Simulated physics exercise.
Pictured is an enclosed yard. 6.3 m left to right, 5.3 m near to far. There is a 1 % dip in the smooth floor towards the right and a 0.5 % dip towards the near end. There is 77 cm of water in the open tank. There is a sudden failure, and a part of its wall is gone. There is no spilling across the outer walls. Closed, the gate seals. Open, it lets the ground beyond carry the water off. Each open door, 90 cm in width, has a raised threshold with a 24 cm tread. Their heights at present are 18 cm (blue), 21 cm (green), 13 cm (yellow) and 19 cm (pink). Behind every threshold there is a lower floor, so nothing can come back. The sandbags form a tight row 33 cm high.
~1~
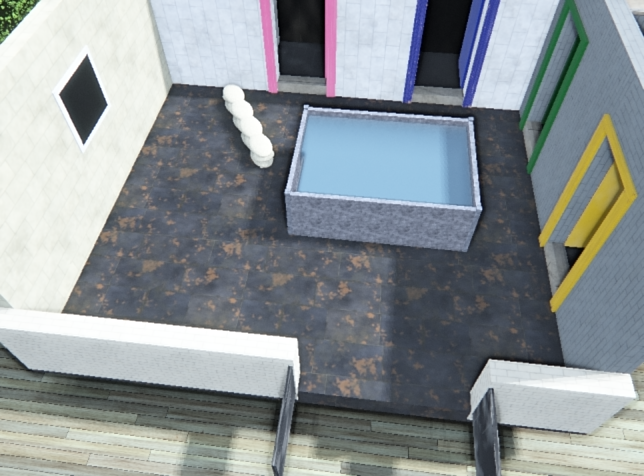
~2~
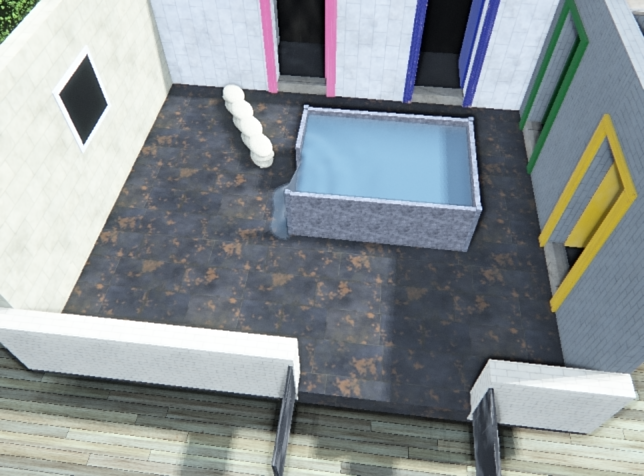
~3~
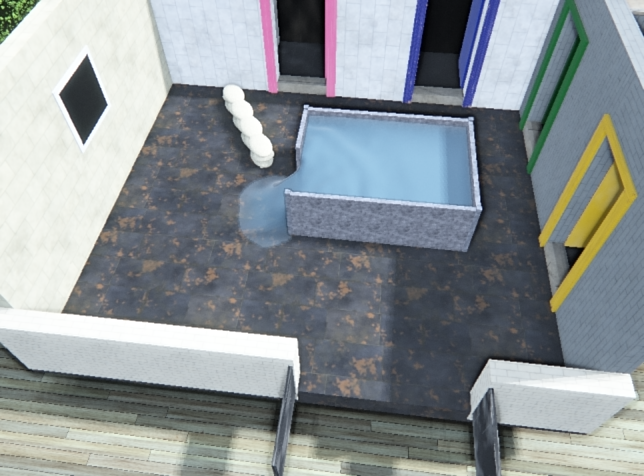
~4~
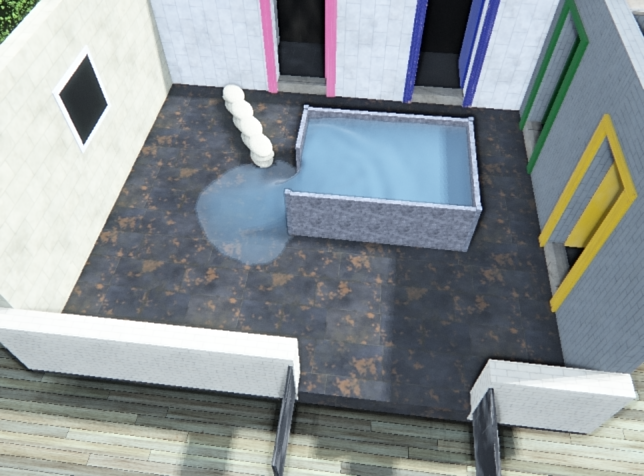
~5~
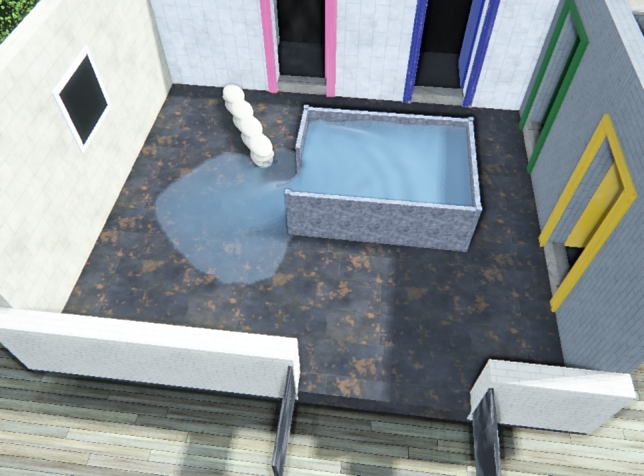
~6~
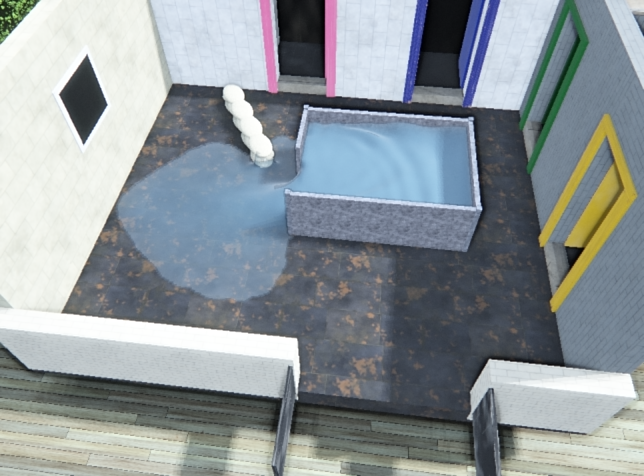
Walled yard with coloured door surrounds, water pouring from a gap in a raised tank's left side and spreading leftward across dark floor.
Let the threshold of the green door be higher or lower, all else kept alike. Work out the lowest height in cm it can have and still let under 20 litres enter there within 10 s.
The lowest such height is roughly 7.5 cm.
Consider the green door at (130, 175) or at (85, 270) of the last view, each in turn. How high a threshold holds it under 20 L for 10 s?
About 26 cm for the first and 22 cm for the second.
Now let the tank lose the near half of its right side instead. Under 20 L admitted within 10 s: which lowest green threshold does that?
You'd want it roughly 8.5 centimetres tall.
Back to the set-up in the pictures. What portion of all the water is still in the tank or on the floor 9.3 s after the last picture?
Around 96 percent is still there.
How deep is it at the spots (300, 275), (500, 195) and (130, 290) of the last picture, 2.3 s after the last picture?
Respectively 0 cm, 0 cm and 21 cm.
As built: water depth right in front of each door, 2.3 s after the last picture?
Centimetres: Blue = 0, green = 0, yellow = 0, pink = 5.
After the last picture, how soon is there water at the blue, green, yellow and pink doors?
Times: Blue 3.4 s, green 4.5 s, yellow 4.5 s, pink 1.4 s.
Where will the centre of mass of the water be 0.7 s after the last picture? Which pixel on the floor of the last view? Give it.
Centre of the water: Approx. (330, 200) px.
Then, 0.7 s after the last picture water covers 30 % of the floor, deepest (38 cm) near (282, 217); it has not reached the green door.
Then, 2.3 s after the last picture water covers 40 % of the floor, deepest (32 cm) near (48, 342); it has not reached the green door.
Then, 9.3 s after the last picture water covers 95 % of the floor, deepest (16 cm) near (48, 342); 11 cm at the green door, 0 litres in over its 21 cm threshold.
At the green door as built, the water peaked near 12 cm, 8.1 s after the last picture.
With a threshold of 6 cm, 35 litres would have come in within the 10 s; with 8.5 cm, 10 litres. So under 20 litres takes about 7.5 cm.
